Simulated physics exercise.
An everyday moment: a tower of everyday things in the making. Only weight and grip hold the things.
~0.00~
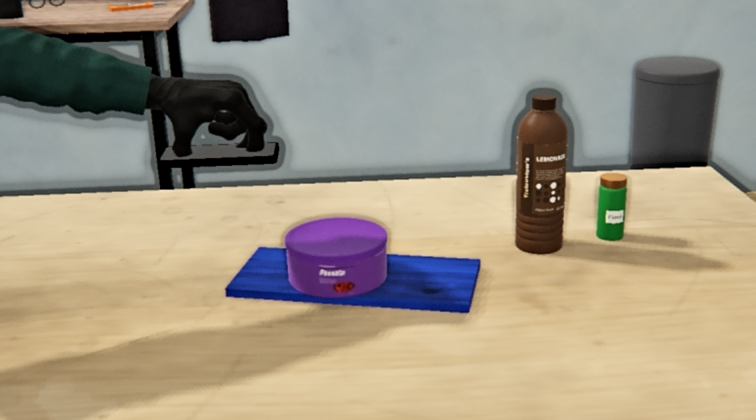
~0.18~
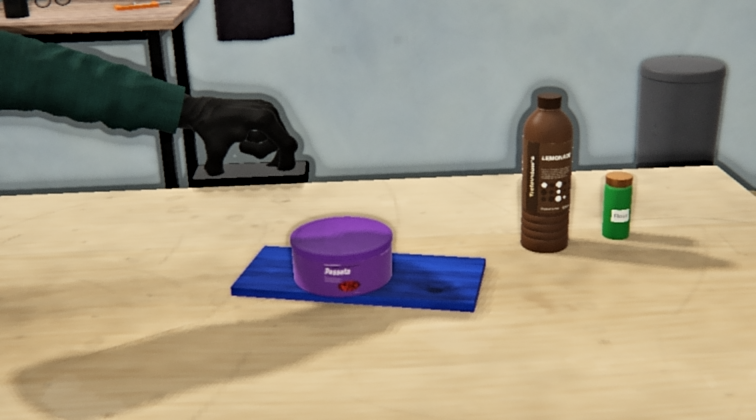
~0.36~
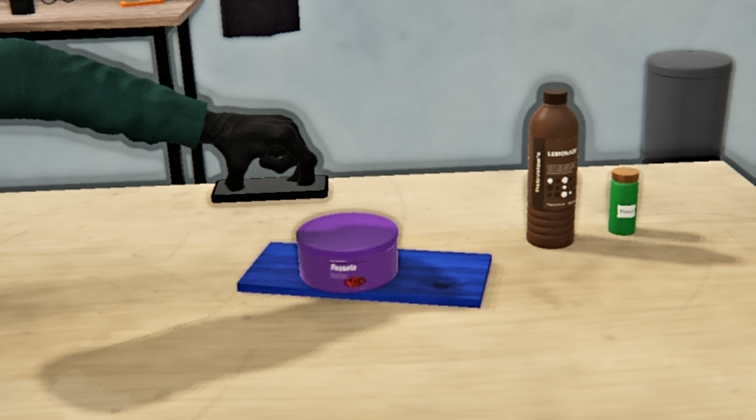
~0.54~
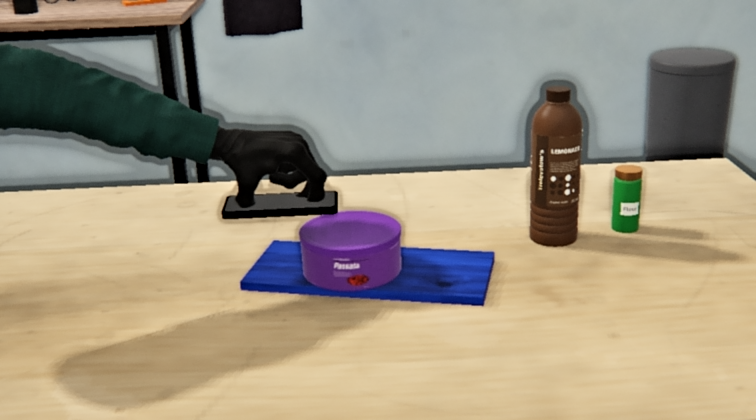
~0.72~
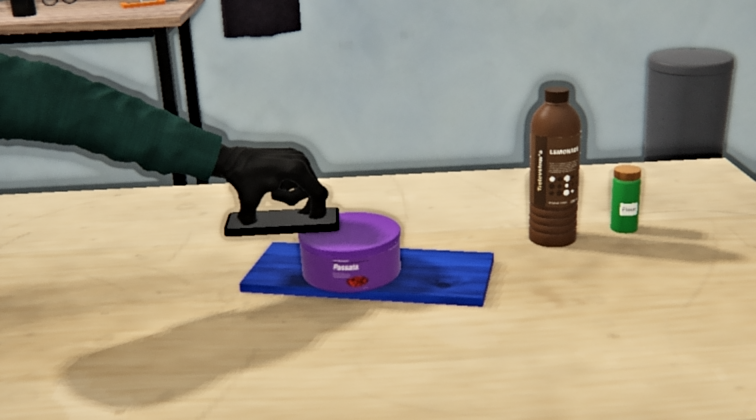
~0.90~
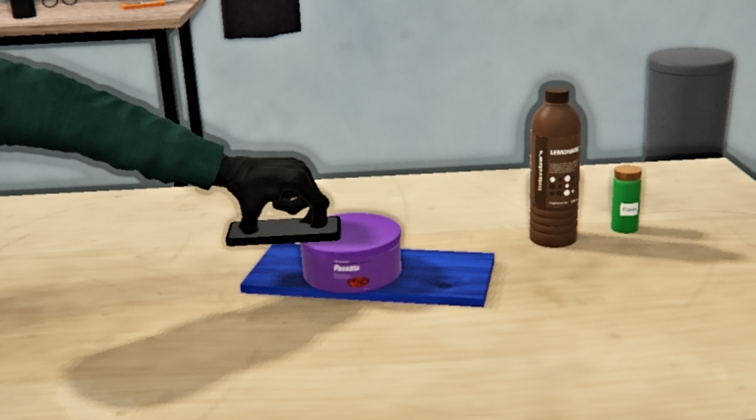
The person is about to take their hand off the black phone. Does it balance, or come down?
The pile comes apart.
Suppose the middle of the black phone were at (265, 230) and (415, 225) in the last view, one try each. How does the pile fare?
First try: It loses its balance; second try: It loses its balance.
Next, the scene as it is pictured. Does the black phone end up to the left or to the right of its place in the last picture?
It goes to the left.
After 1.30 s, black phone now fallen.
After 1.40 s, things are still on the move.
After 1.50 s, as before.
In the end (2.0 s), fallen, black phone; the other 4 unmoved. At the end, from the last picture's camera, black phone near (222, 278). The pile gives way.
